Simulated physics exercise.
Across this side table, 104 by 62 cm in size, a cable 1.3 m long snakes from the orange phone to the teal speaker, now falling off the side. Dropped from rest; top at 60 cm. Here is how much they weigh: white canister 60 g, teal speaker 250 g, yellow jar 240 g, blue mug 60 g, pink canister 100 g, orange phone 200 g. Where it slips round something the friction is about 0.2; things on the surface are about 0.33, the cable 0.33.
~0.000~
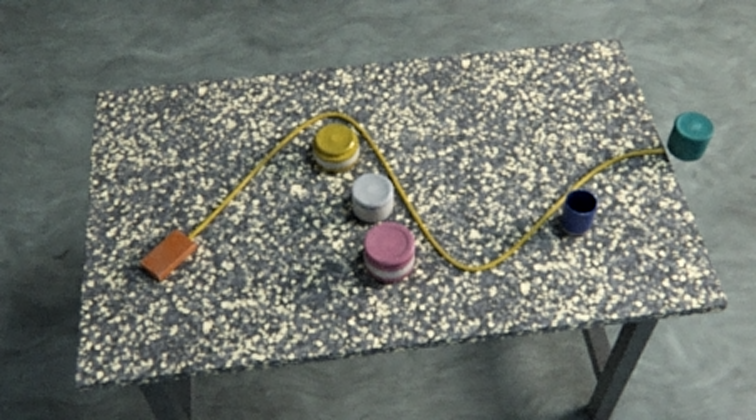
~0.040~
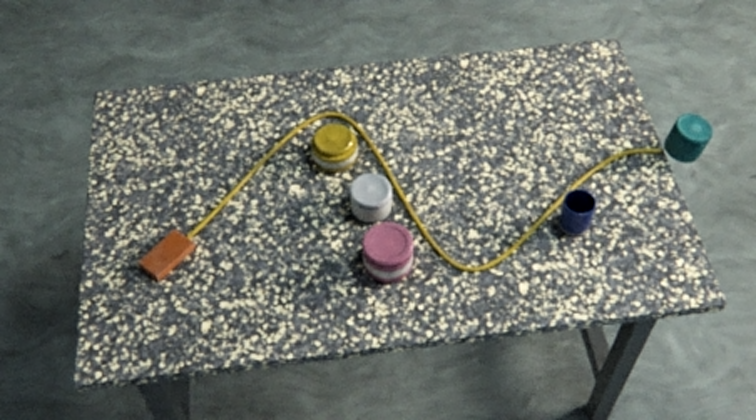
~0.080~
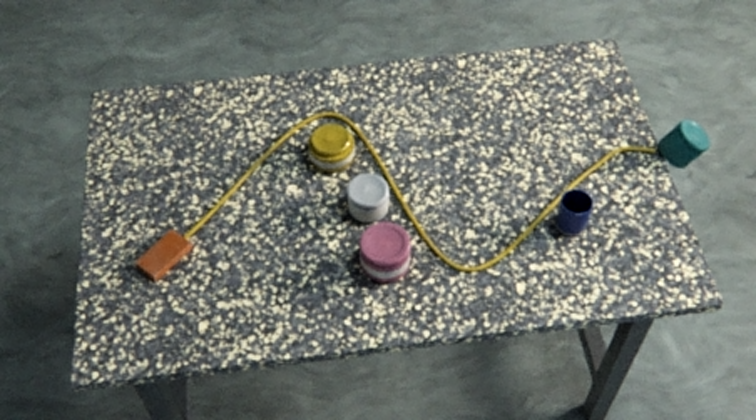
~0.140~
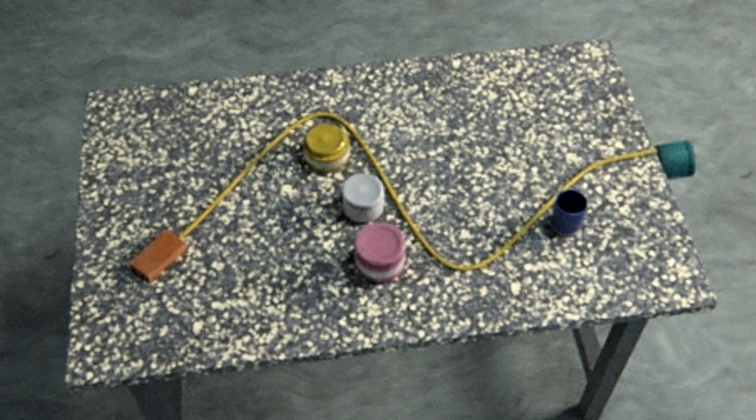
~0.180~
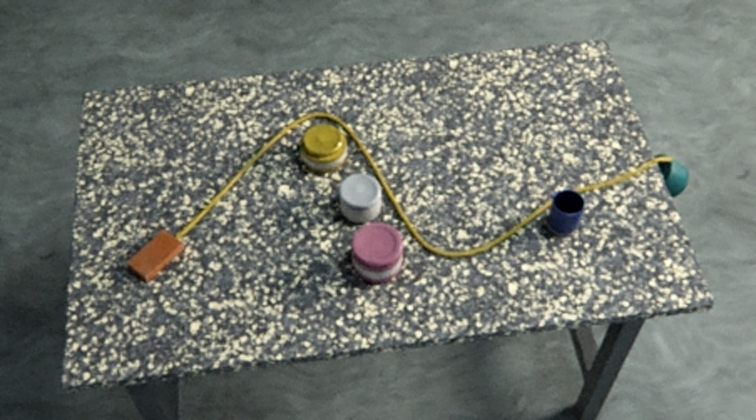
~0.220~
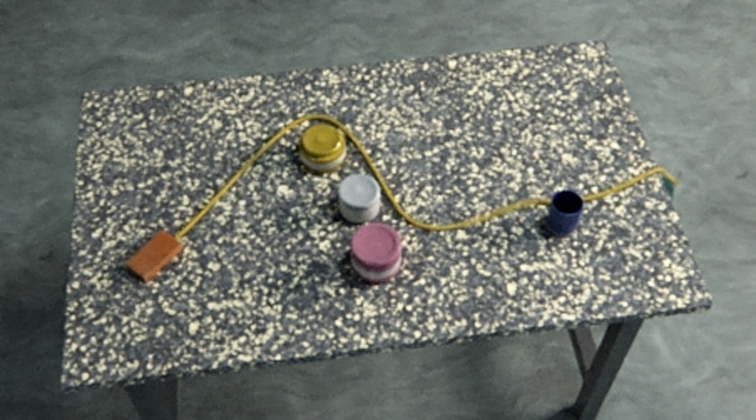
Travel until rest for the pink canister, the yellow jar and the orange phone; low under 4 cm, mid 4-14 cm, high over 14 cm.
Pink canister: Low, yellow jar: Mid, orange phone: High.
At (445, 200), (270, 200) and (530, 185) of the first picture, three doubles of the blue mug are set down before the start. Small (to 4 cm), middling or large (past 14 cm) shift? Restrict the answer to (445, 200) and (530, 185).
Big, then big.
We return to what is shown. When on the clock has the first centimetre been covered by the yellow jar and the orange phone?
Yellow jar 0.38 s; orange phone 0.38 s, roughly.
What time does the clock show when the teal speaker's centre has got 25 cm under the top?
It happens at 0.30 seconds on the clock.
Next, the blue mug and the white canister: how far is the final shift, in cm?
Approx. final shift - blue mug: 0 cm; white canister: 2 cm.
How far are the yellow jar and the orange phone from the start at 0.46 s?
Yellow jar 6 cm, orange phone 10 cm.
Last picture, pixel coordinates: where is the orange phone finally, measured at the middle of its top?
Rest point, last frame: Approx. (270, 173).
By 0.5 s, the cable's tail end at (225, 210); orange phone 10 cm off its start, yellow jar 6 cm off its start, teal speaker over the edge.
By 0.7 s, the cable's tail end at (293, 171); orange phone 24 cm off its start, yellow jar 8 cm off its start, teal speaker over the edge.
By 1.0 s, the cable's tail end at (296, 169); orange phone 25 cm off its start at (270, 173), yellow jar 8 cm off its start at (346, 170), teal speaker over the edge.
By 1.2 s, the cable's tail end at (296, 169); orange phone 25 cm off its start, yellow jar 8 cm off its start, teal speaker over the edge.
By 2.4 s, the cable's tail end at (296, 169); orange phone 25 cm off its start at (270, 173), yellow jar 8 cm off its start at (346, 170), pink canister 0 cm off its start at (376, 243), teal speaker over the edge.
